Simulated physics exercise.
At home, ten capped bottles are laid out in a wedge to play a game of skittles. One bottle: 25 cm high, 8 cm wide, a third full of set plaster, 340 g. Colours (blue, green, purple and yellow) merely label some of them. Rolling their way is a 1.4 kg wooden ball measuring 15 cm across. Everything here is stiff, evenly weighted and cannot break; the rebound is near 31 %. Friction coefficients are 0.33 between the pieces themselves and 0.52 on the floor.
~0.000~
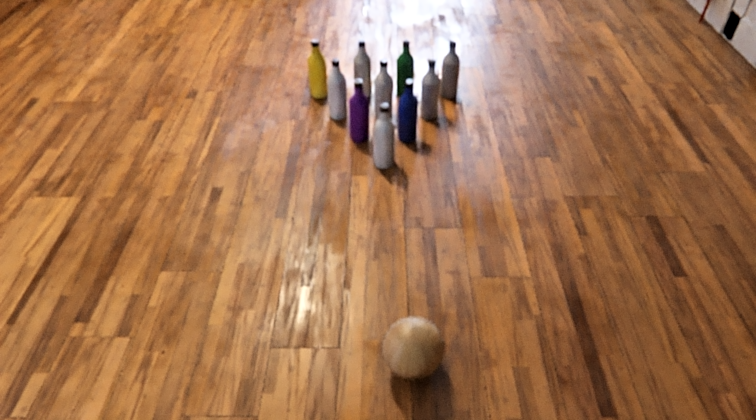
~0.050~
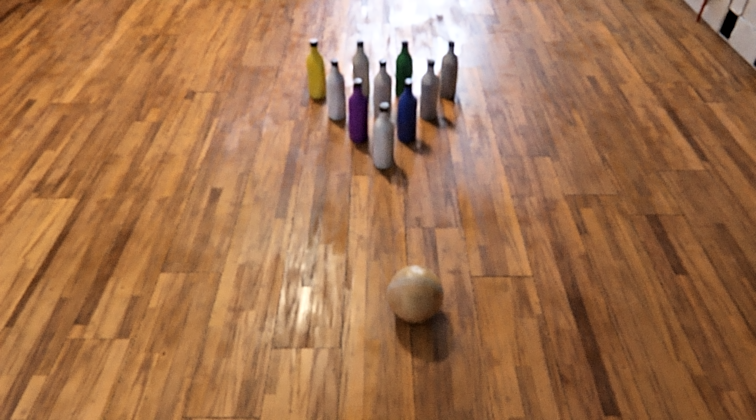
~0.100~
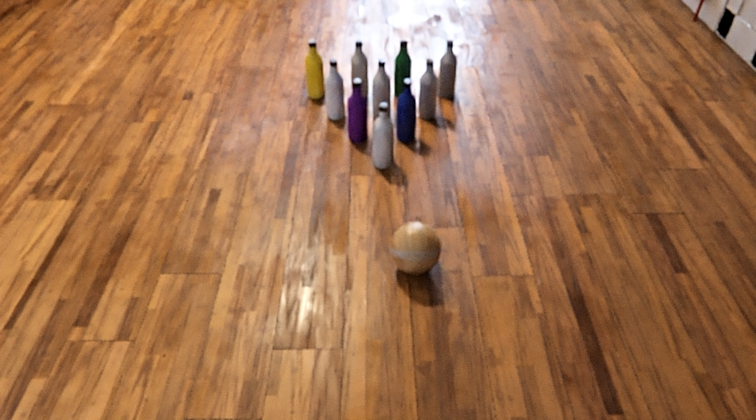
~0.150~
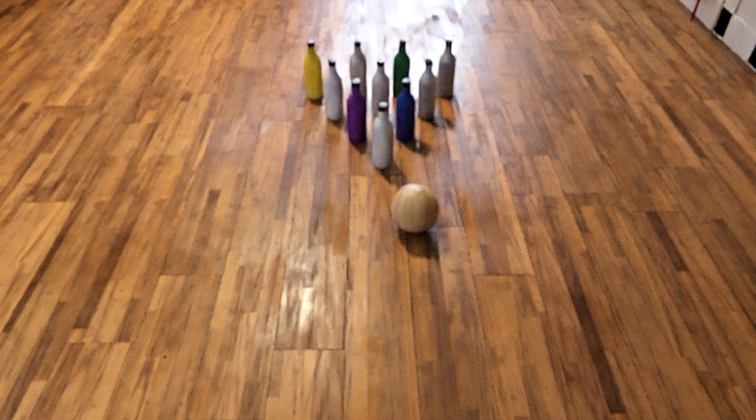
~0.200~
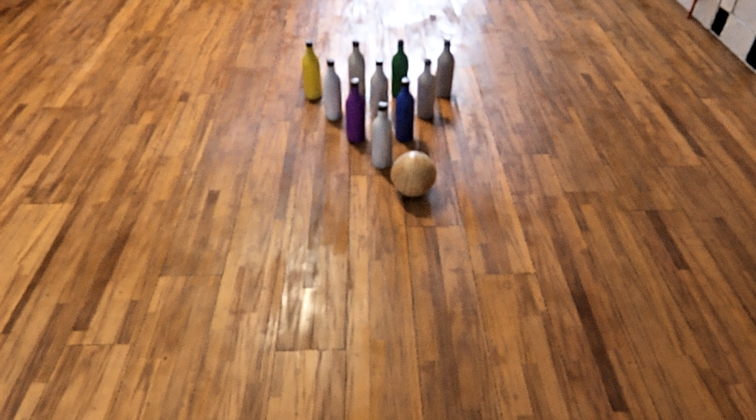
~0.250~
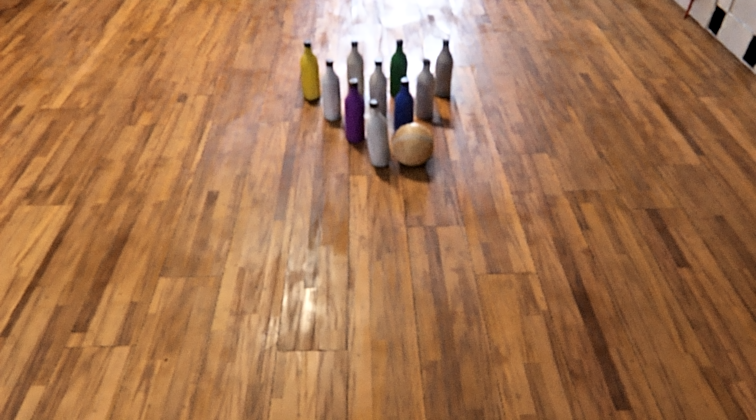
On a glossy wooden plank floor, ten capped bottles, among them yellow, green, purple and blue ones, stand in a wedge while a pale wooden ball rolls away from the viewer toward them. The ball closes the gap, reaches the right side of the front bottle, and that bottle leans slightly left.
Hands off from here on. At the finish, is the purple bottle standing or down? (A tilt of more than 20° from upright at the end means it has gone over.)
Standing.
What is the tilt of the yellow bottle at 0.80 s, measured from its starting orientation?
0°.
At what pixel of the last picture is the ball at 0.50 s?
Roughly at pixel (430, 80).
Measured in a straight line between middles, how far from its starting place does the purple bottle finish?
Distance start to end: Approx. 0 cm.
By 0.36 s, ball still moving; 4 of the 10 bottles over; purple bottle unmoved; blue bottle tilted 45°.
By 0.50 s, ball still moving; 6 of the 10 bottles over; purple bottle unmoved; blue bottle lying flat.
When it is over (1.4 s), ball rolling away; 6 of the 10 bottles over; purple bottle unmoved; blue bottle lying flat; green bottle lying flat. In pixels of the last frame, middles, purple bottle near (355, 110), blue bottle near (297, 22).
